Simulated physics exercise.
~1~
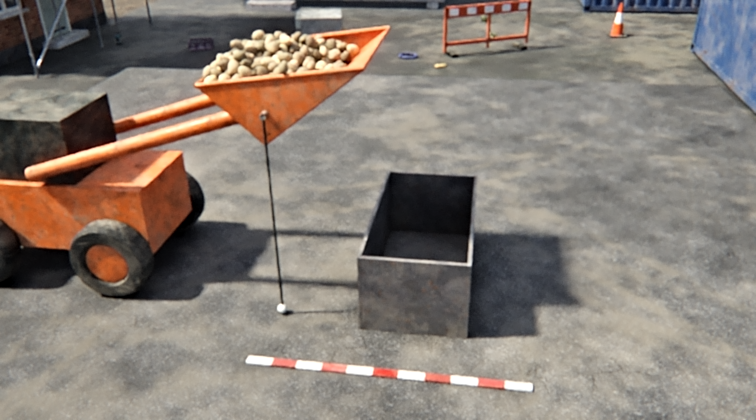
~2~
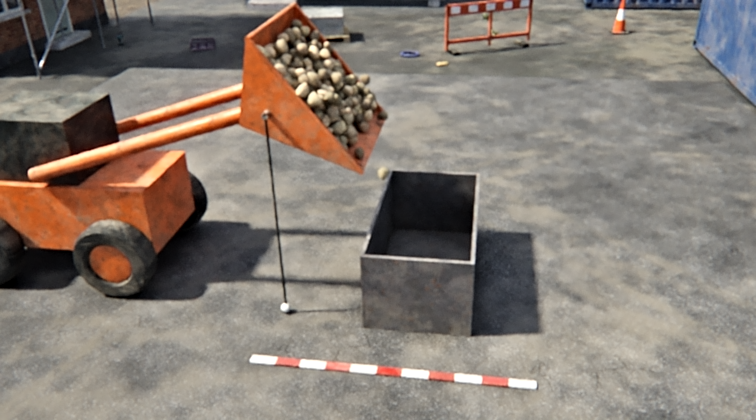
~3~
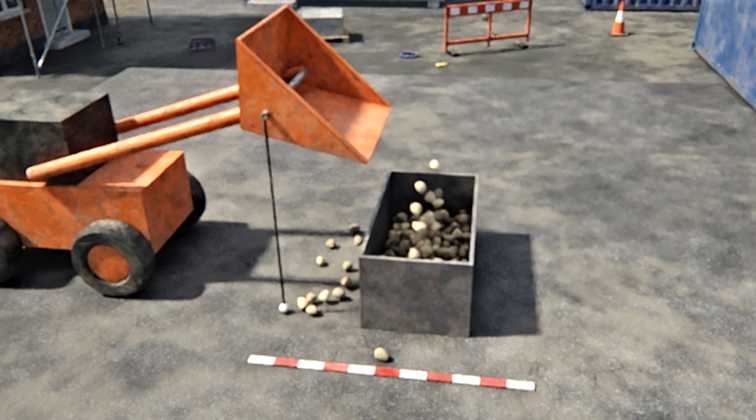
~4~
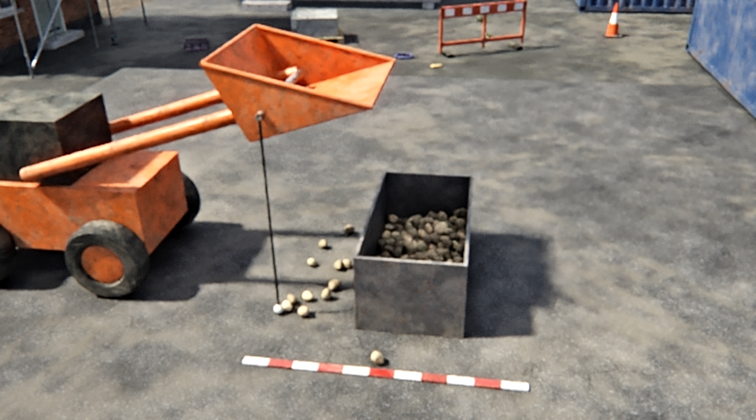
An orange bucket heaped with rounded, pale stones is held up on the arms of a small loader, beside an open dark bin on a paved yard. The bucket tips down to the right, and the stones slide toward its lower lip and begin to spill. Most of them tumble into the bin, while a few drop short and scatter on the ground to its left, and one comes to lie near the red and white striped staff. The bucket then tilts back up, nearly empty, leaving the stones piled inside the unmoved bin and a few strays outside.
